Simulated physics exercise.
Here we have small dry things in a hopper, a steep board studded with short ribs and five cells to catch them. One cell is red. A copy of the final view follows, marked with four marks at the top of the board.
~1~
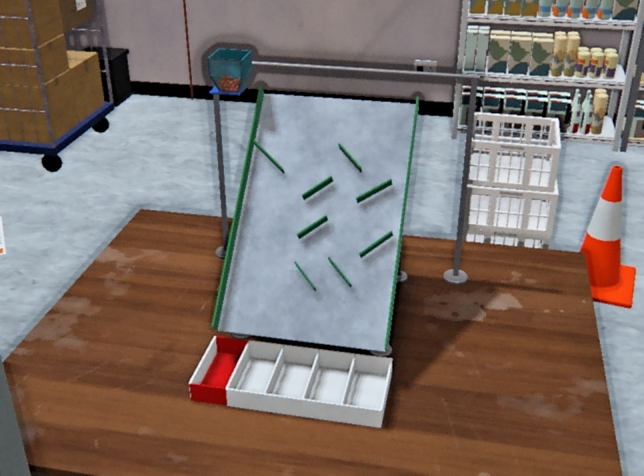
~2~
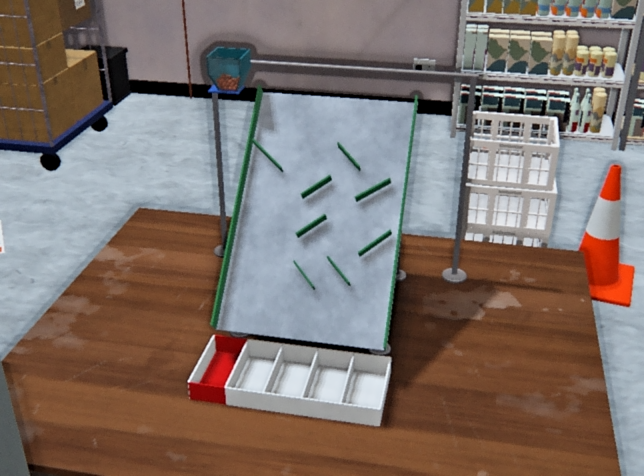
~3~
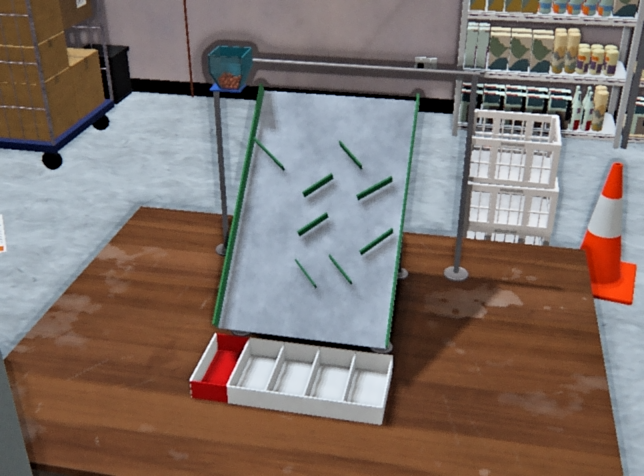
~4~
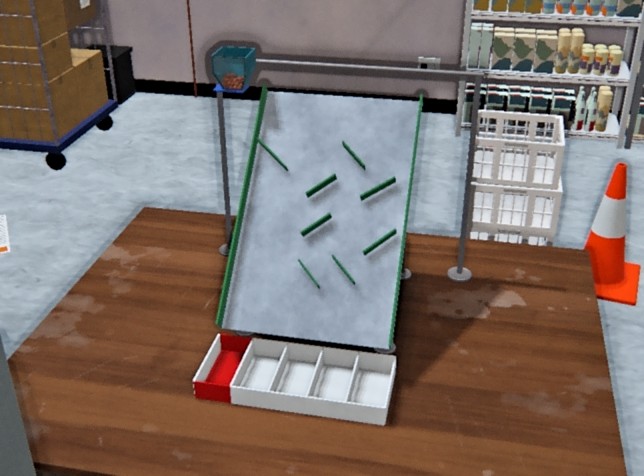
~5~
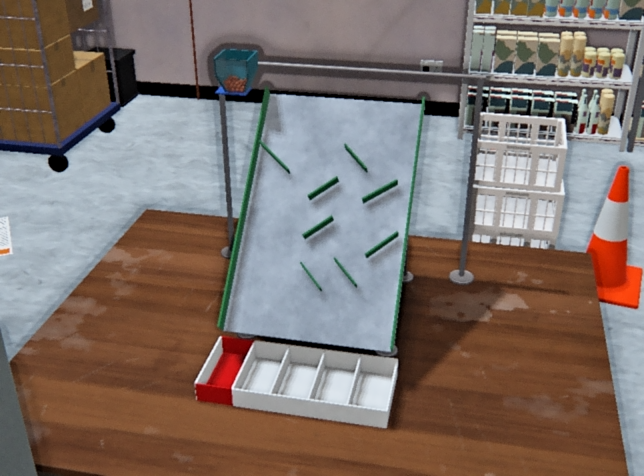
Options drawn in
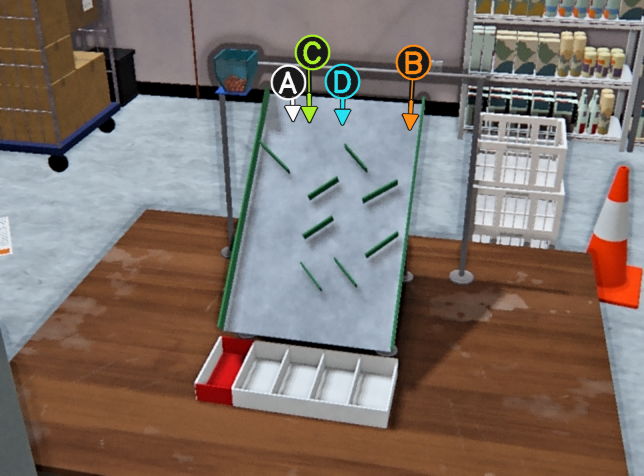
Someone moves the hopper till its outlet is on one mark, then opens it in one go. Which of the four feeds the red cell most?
Mark D.
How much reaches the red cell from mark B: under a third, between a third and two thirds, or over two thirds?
Mark B gives under a third.
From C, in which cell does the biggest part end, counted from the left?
The second from the left.
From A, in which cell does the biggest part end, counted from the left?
The second from the left.
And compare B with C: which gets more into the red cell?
C it is.
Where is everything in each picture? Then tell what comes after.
Hopper at (232, 83), clay pellets, door shut, in the first picture.
Ribs (252, 139) to (281, 167), (338, 142) to (359, 166), (301, 194) to (330, 175), in the second picture.
Ribs (357, 196) to (392, 176), (297, 232) to (327, 213), (360, 251) to (393, 228), in the third picture.
Ribs (299, 259) to (318, 285), (332, 255) to (354, 281), in the fourth picture.
Red cell at (214, 393), number 1 of 5 from the left, in the fifth picture.
On the marked copy, mark A meets the board at (292, 115); mark B meets the board at (410, 124); mark C meets the board at (309, 116); mark D meets the board at (342, 119).
If A is chosen, about a quarter in the red cell, most in other cells.
If B is chosen, a small part in the red cell, most in other cells, a small part held on the board.
If C is chosen, about a quarter in the red cell, about two thirds in other cells, a small part outside the box.
If D is chosen, about half in the red cell, about a third in other cells, a small part held on the board, a small part outside the box.
